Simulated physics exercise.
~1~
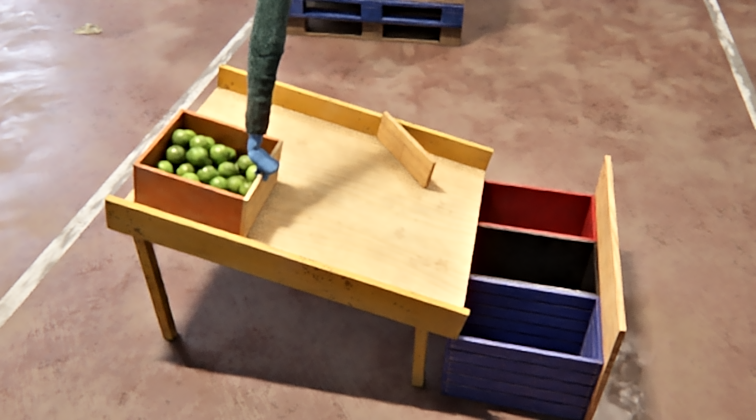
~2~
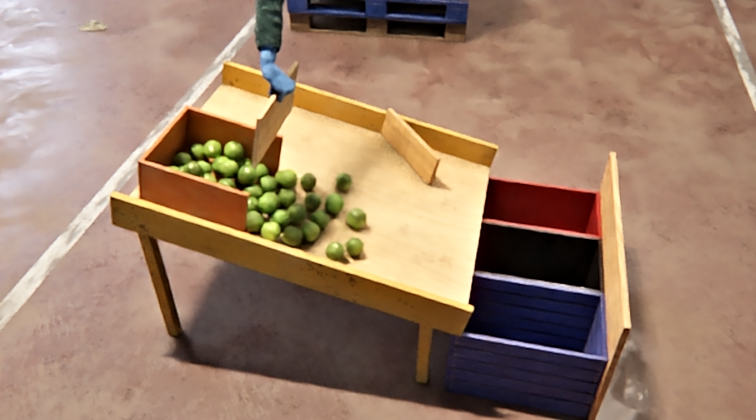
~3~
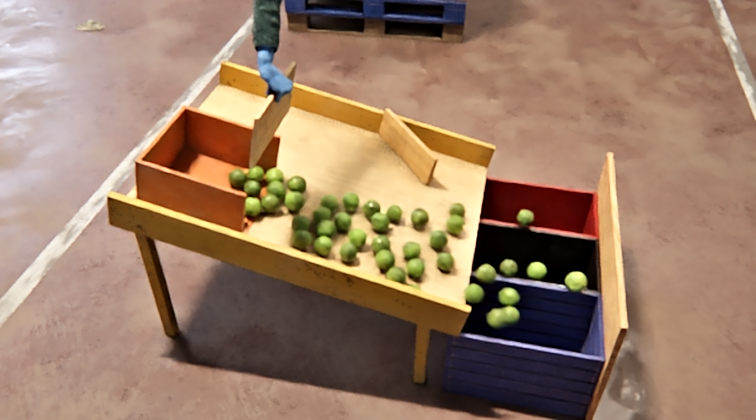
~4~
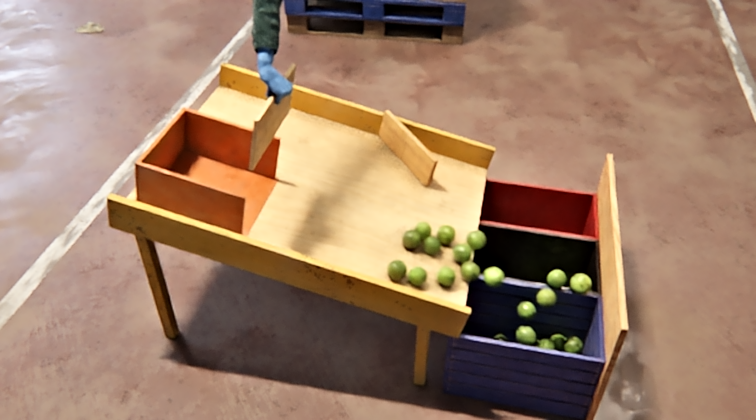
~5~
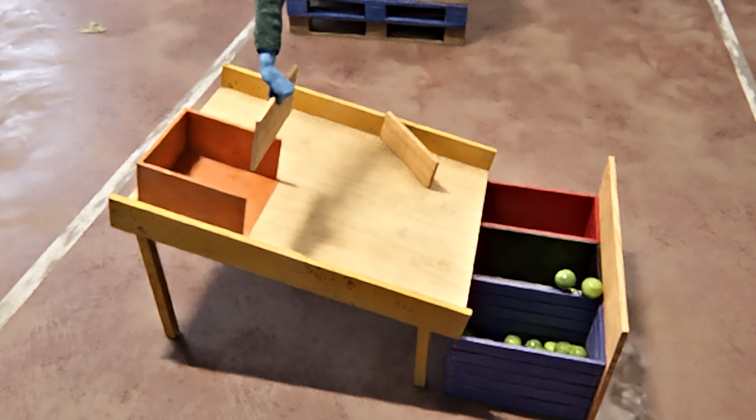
A gloved hand on a green-sleeved arm reaches over the end of a sloping wooden chute table, seen from above in a swaying view of a worn workshop floor. Green apples fill an orange pen at left; an angled board stands farther along, and red, black and blue bins wait at right. The hand raises the pen's gate, and the apples spill out and roll rightward down the slope. They drop off the edge, mostly toward the black and blue bins. Finally the table and pen are empty, with apples visible in the blue bin and two above its rim.
